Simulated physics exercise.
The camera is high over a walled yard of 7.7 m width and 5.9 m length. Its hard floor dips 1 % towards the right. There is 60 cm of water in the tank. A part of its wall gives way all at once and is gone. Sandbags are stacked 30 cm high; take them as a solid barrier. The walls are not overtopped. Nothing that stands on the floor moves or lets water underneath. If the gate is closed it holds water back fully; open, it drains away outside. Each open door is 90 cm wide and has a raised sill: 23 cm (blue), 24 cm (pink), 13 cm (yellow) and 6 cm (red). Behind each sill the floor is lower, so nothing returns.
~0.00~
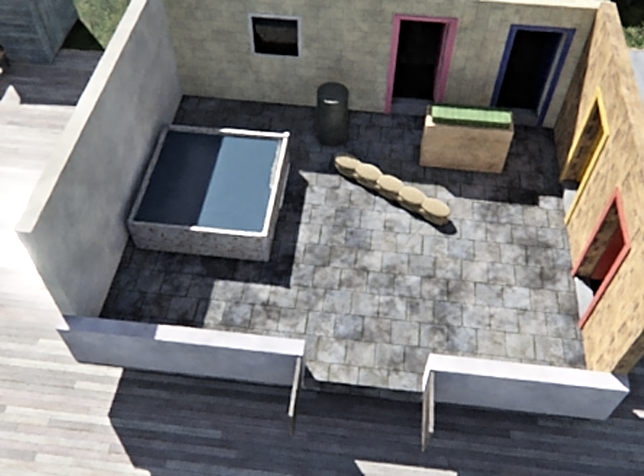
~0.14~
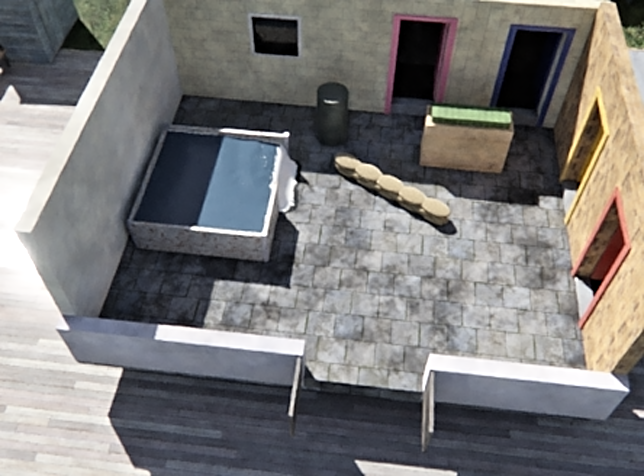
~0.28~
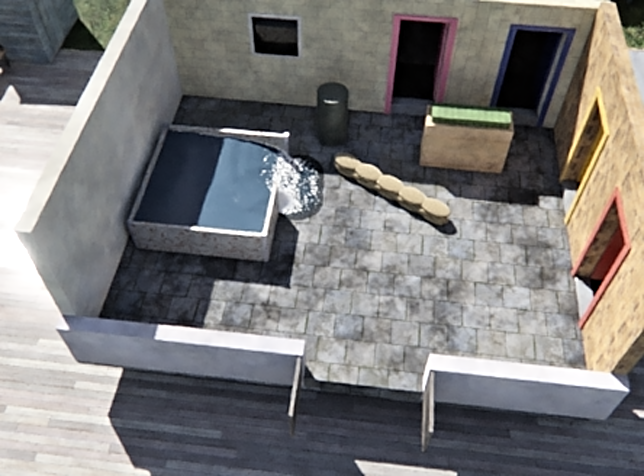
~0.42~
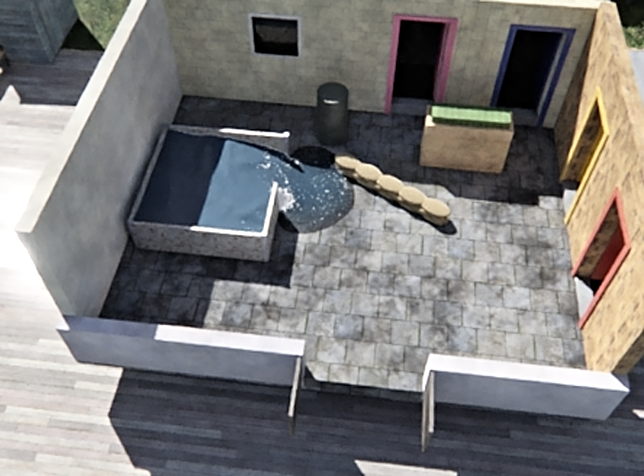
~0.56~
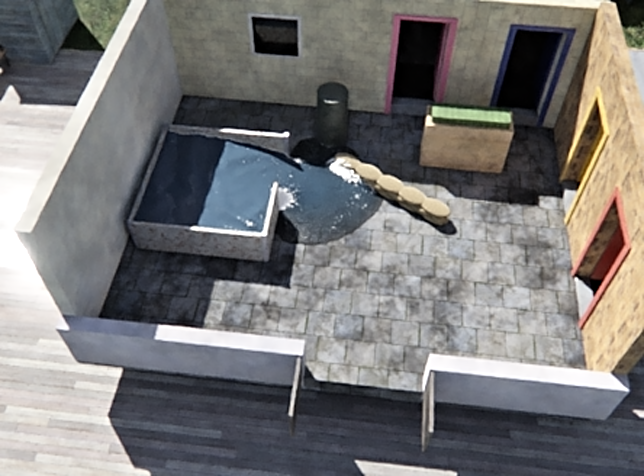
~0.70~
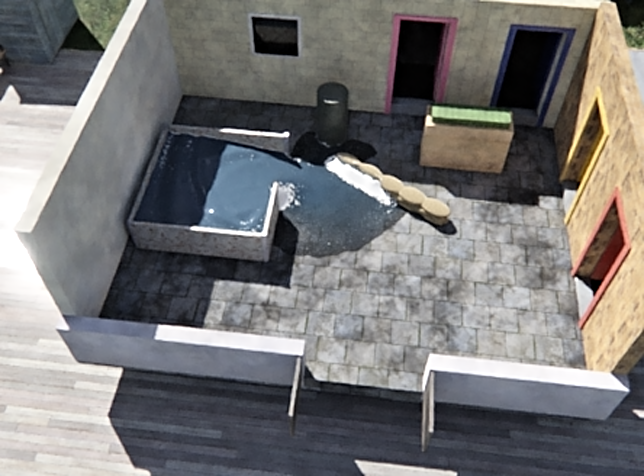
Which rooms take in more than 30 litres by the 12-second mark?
Door by door: At the blue door it keeps below the limit; at the pink door it keeps below the limit; at the yellow door it stays under the limit; at the red door it goes over the limit.
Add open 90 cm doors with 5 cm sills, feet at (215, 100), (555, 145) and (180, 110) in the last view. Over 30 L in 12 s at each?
In turn: Not over, above, under.
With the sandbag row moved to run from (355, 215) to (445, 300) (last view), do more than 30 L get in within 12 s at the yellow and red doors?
Against that limit: Yellow over, red past it.
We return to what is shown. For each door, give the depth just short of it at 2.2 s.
In cm: Blue 0, pink 11, yellow 0, red 2.
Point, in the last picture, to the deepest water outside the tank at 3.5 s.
Near (558, 392).
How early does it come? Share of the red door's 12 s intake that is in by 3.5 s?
Some 15 per cent by then.
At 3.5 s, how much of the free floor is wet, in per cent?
Some 55 per cent of it.
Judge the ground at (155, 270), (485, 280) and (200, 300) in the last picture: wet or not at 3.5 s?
In that order: Not reached, flooded, not reached.
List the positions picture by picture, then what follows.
In the first picture, the tank at (213, 180) is whole and still, 60 cm deep.
In the second picture, the front is at (284, 210), 0.6 m from the gap at (281, 178); 0.3 m2 of floor is under water; 60 cm left at the back of the tank.
In the third picture, the front is at (314, 211), 0.9 m from the gap at (281, 178); 0.9 m2 of floor is under water; 60 cm left at the back of the tank.
In the fourth picture, the front is at (347, 206), 1.3 m from the gap at (281, 179); 2.0 m2 of floor is under water; 60 cm left at the back of the tank.
In the fifth picture, the front is at (378, 202), 1.8 m from the gap at (281, 179); 3.0 m2 of floor is under water; 59 cm left at the back of the tank.
In the sixth picture, water pours out at (281, 178) and has run 2.3 m, to (400, 212); typically 5 cm deep outside, 54 cm at the tank's back.
After 1.4 s water covers 20 % of the floor and is deepest (41 cm) near (335, 176); blue door not reached, pink door not reached, yellow door not reached, red door not reached.
After 2.2 s water covers 40 % of the floor and is deepest (37 cm) near (335, 176); blue door not reached, pink door 11 cm at the sill, 0 L in, yellow door not reached, red door 2 cm at the sill, 0 L in.
After 3.5 s water covers 55 % of the floor and is deepest (31 cm) near (558, 392); blue door 4 cm at the sill, 0 L in, pink door 11 cm at the sill, 0 L in, yellow door not reached, red door 11 cm at the sill, 29 L in.
After 7.0 s water covers 70 % of the floor and is deepest (20 cm) near (578, 363); blue door 7 cm at the sill, 0 L in, pink door 6 cm at the sill, 0 L in, yellow door 13 cm at the sill, 3 L in, red door 11 cm at the sill, 117 L in.
After 12.0 s water covers 85 % of the floor and is deepest (15 cm) near (548, 132); blue door 13 cm at the sill, 0 L in, pink door 10 cm at the sill, 0 L in, yellow door 9 cm at the sill, 8 L in, red door 11 cm at the sill, 187 L in.
